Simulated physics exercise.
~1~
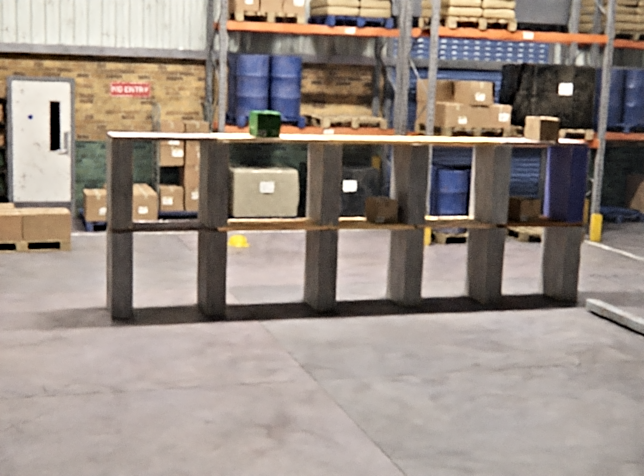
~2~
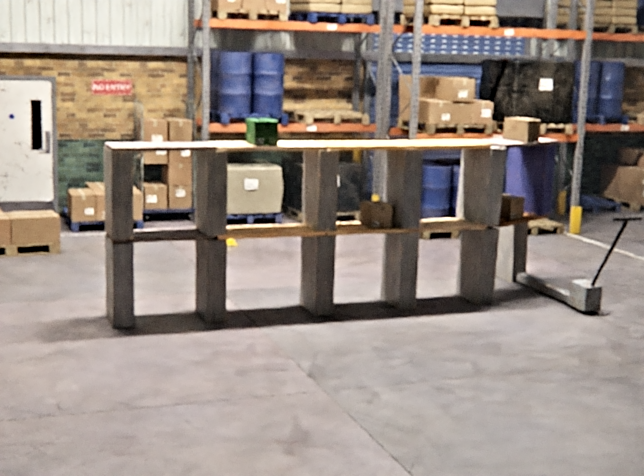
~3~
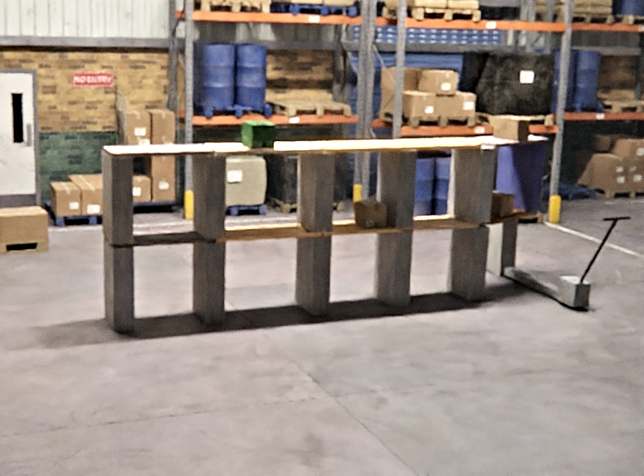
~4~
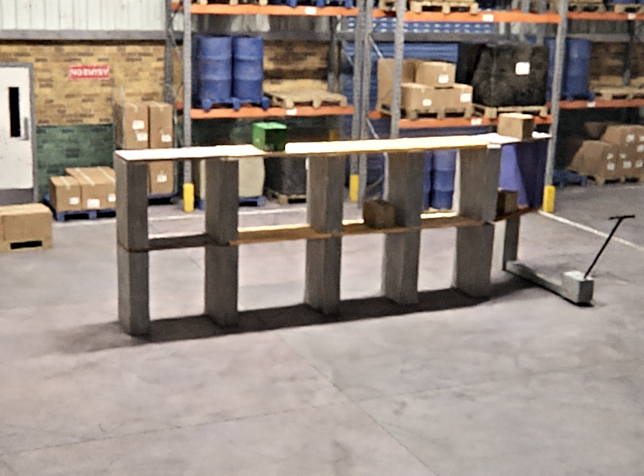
Long two-tier stand of grey uprights and boards staying up as a low jack slides in at its right end.
